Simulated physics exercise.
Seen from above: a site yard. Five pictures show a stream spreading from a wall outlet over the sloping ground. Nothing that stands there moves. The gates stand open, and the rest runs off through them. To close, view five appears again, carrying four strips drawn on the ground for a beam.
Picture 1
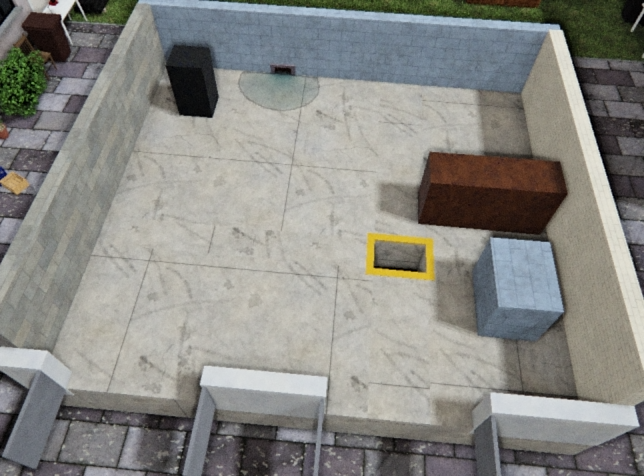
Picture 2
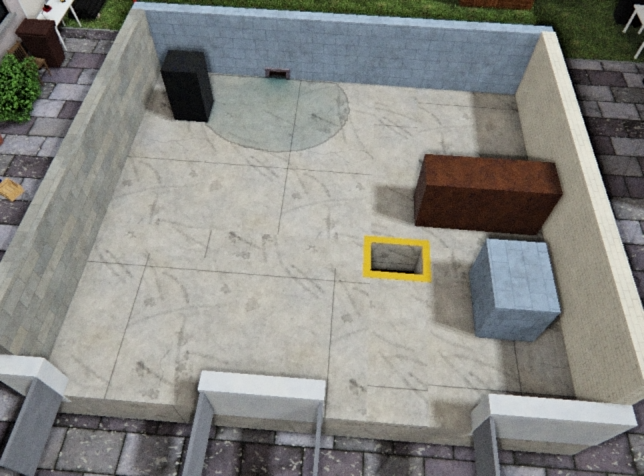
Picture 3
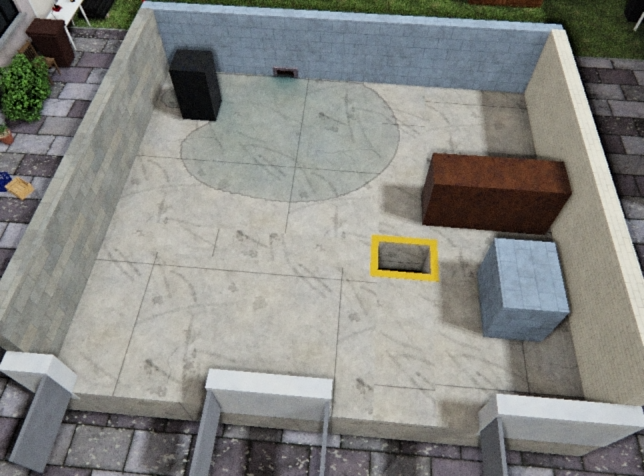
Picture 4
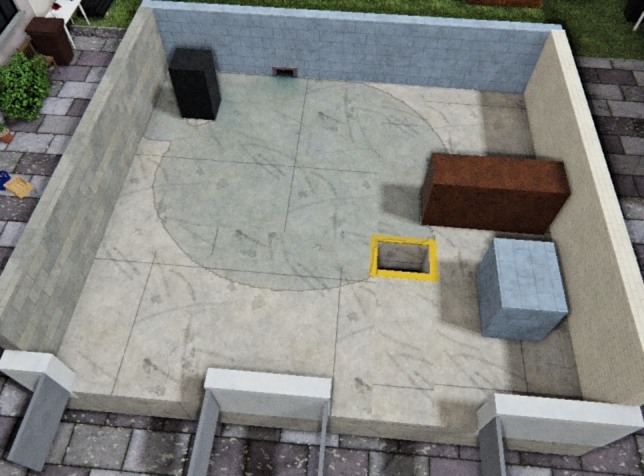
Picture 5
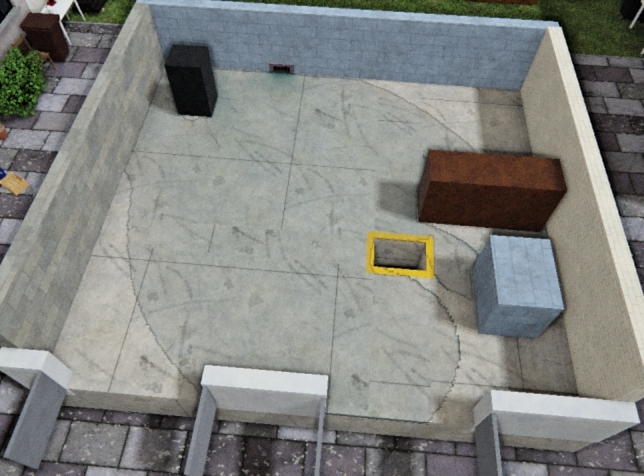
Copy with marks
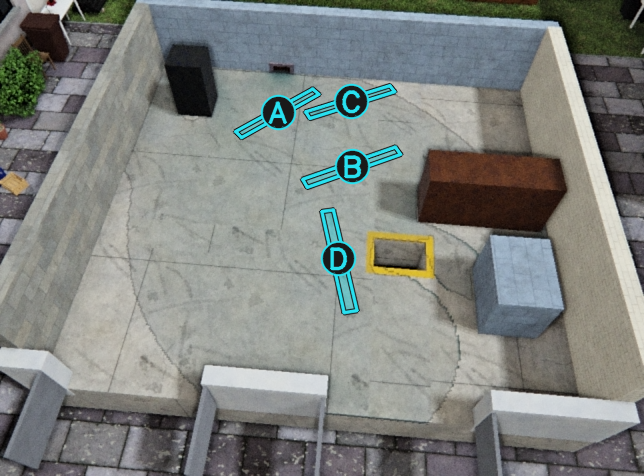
Water spreads in a widening, rounded sheet from a small opening in the back wall of a walled yard, passing a dark box, then reaching the yellow-edged drain and extending beyond it across most of the pale floor.
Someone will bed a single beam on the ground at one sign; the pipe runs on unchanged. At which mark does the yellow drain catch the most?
It is D.
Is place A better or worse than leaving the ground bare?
Worse.
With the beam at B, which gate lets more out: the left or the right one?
The right gate.
On the marked copy, A from (238, 134) to (315, 91); B from (304, 183) to (397, 150); C from (307, 115) to (392, 88); D from (327, 210) to (350, 311).
For place A, about 12 % of the stream runs into the yellow drain, about 85 % out by the gates.
For place B, about 11 % of the stream runs into the yellow drain, about 85 % out by the gates.
For place C, about 14 % of the stream runs into the yellow drain, about 83 % out by the gates.
For place D, about 28 % of the stream runs into the yellow drain, about 69 % out by the gates.
